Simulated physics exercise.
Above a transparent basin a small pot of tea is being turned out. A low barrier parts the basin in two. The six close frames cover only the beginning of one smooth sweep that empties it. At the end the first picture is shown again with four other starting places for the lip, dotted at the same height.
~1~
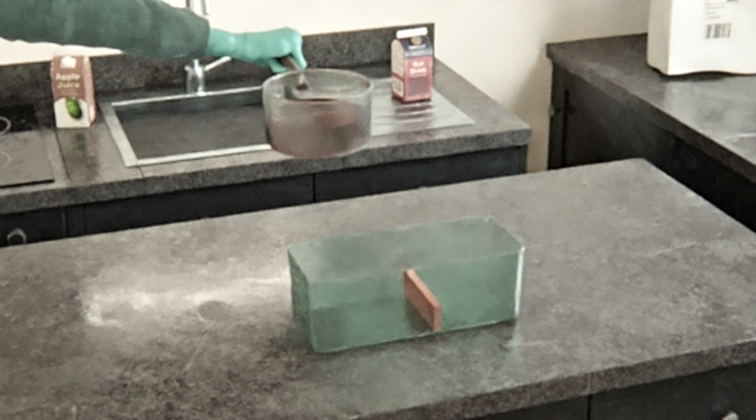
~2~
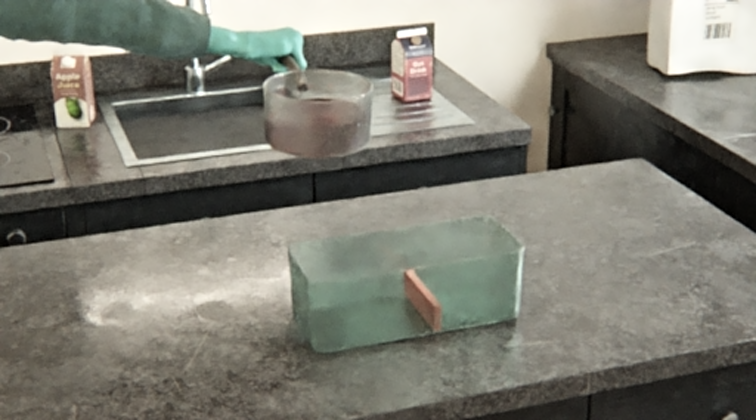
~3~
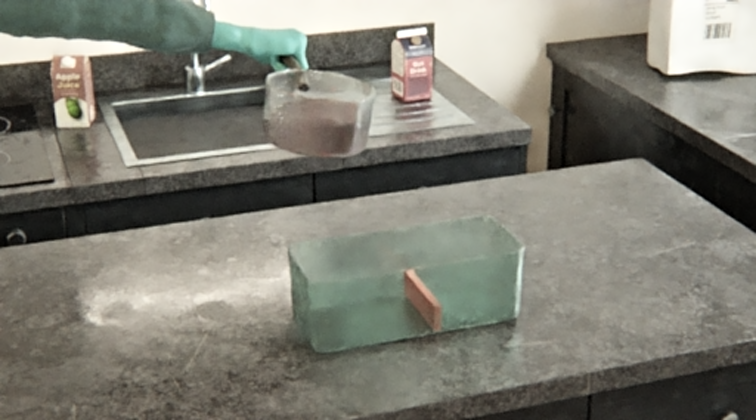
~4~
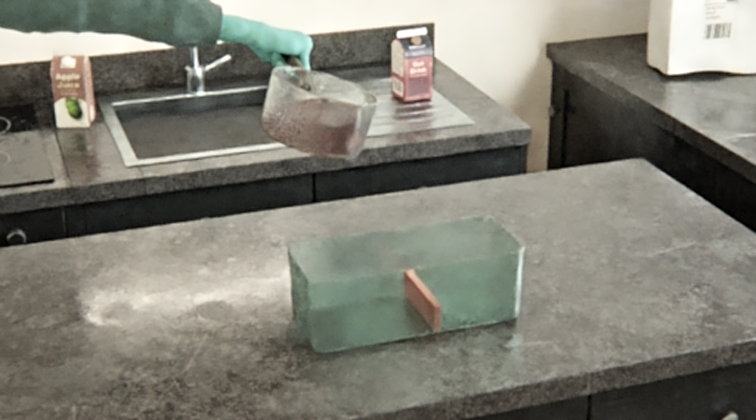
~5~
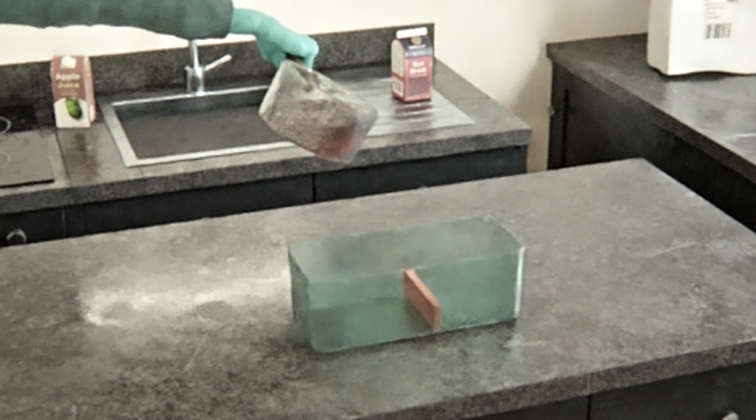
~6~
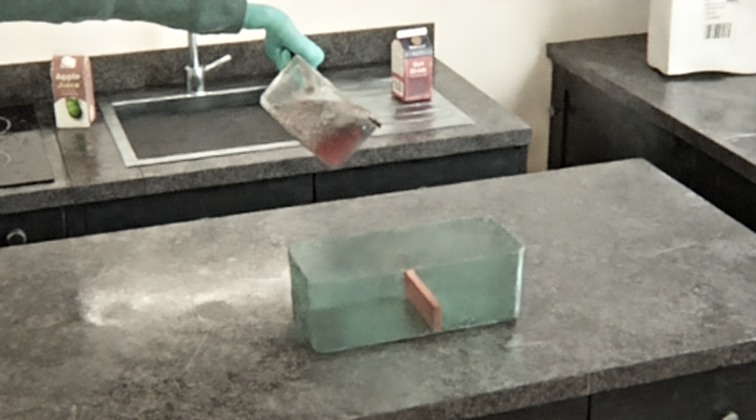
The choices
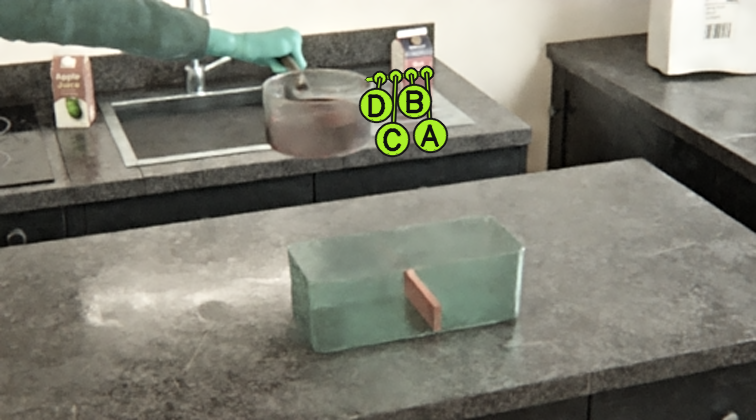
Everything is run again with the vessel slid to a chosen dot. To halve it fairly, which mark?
The best place is D.
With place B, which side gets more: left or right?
The right one.
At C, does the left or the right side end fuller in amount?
More ends on the right.
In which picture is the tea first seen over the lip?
Picture 6.
In lime, A at (426, 73); B at (411, 74); C at (395, 76); D at (379, 78).
For place A, about 9 % ends left of the wall and 88 % right of it; 3 % is lost outside.
For place B, about 10 % ends left of the wall and 88 % right of it; 3 % is lost outside.
For place C, about 13 % ends left of the wall and 86 % right of it.
For place D, about 47 % ends left of the wall and 51 % right of it.
